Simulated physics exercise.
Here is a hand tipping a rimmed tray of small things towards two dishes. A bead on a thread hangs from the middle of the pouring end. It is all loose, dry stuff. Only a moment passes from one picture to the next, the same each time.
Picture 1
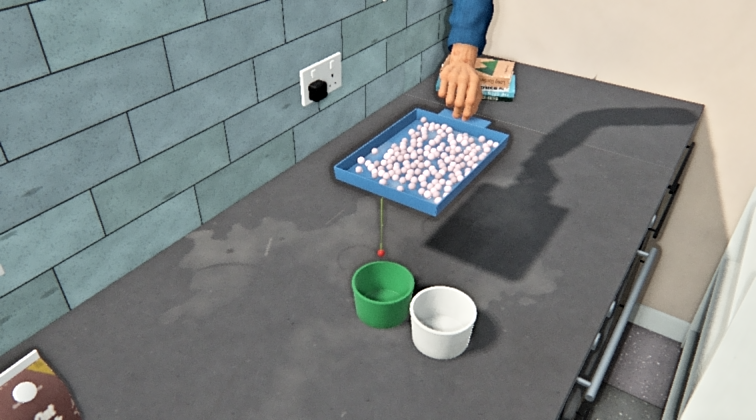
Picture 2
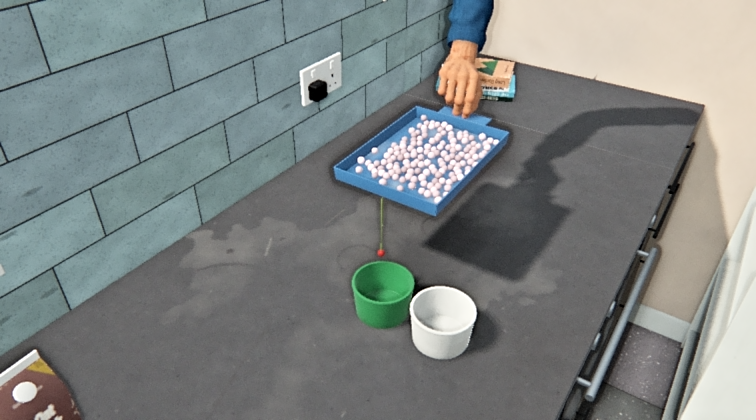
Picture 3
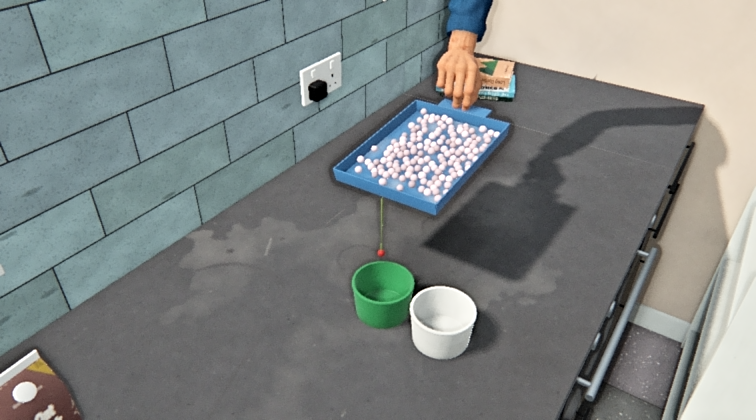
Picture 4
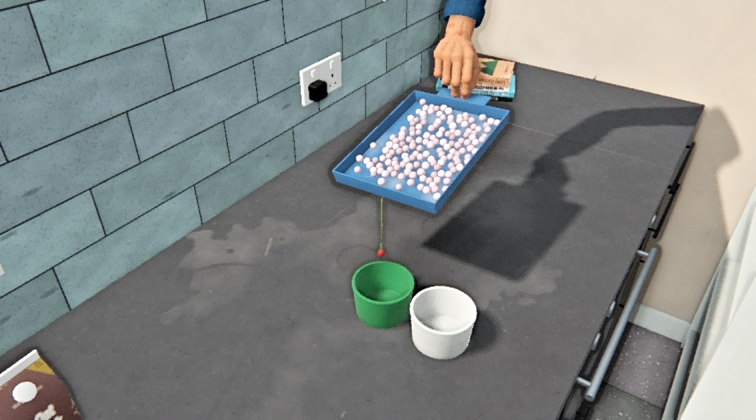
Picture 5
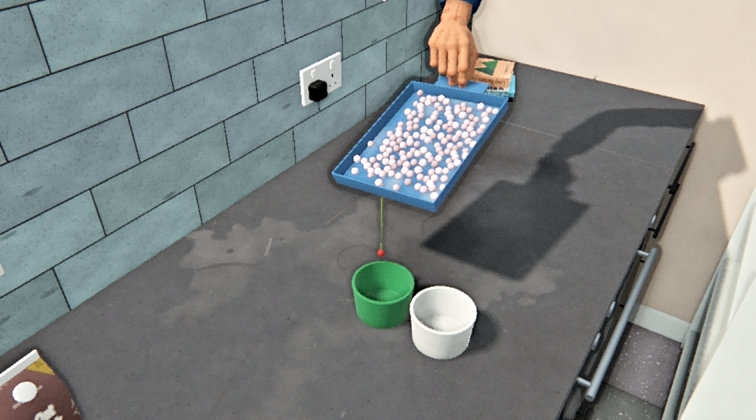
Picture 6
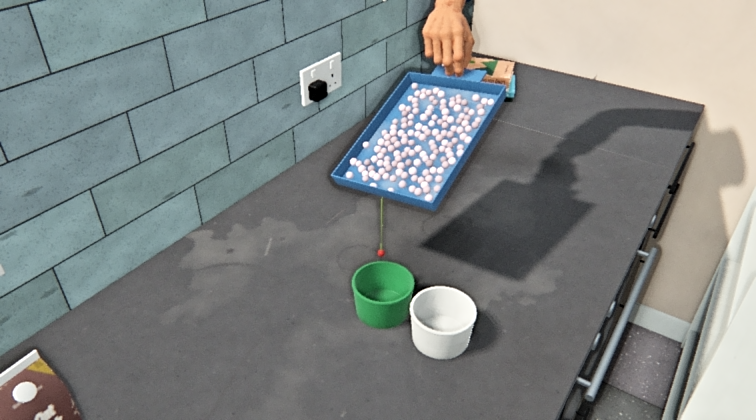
On a dark countertop beside a tiled wall, a hand gradually raises the far end of a blue tray of small pale balls, tilting it towards a green dish and a white one as the balls shift slightly inside.
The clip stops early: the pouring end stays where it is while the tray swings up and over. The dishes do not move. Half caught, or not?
In the dishes lies less than half of it.
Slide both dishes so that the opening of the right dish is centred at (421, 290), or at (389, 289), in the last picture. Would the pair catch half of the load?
In turn: Not half; more than half.
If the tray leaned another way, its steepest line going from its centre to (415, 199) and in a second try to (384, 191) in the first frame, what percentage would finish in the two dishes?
The first gives 60 %, the second 20 %.
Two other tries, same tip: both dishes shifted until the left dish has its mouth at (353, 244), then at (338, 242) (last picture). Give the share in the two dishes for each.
Near 30 % and 50 %.
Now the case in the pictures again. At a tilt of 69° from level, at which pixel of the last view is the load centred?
Roughly at (363, 175).
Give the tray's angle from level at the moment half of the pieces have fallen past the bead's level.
Near 105 degrees.
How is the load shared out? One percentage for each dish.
Left dish: 0 %, right dish: 0 %.
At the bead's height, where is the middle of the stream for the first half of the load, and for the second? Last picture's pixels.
First near (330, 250), later near (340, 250).
Shortly afterwards, tray tipped steeply; the bulk on the tray; only a few outside both; a little in the air.
Next, tray tipped past a quarter turn; near a quarter on the tray; only a few in the left dish; near half outside both; near a quarter in the air.
Some moments later, tray tipped past a quarter turn; a little in the left dish; all but a few outside both.
In the end, tray tipped past a quarter turn; none at all in the right dish; a little in the left dish; all but a few outside both.
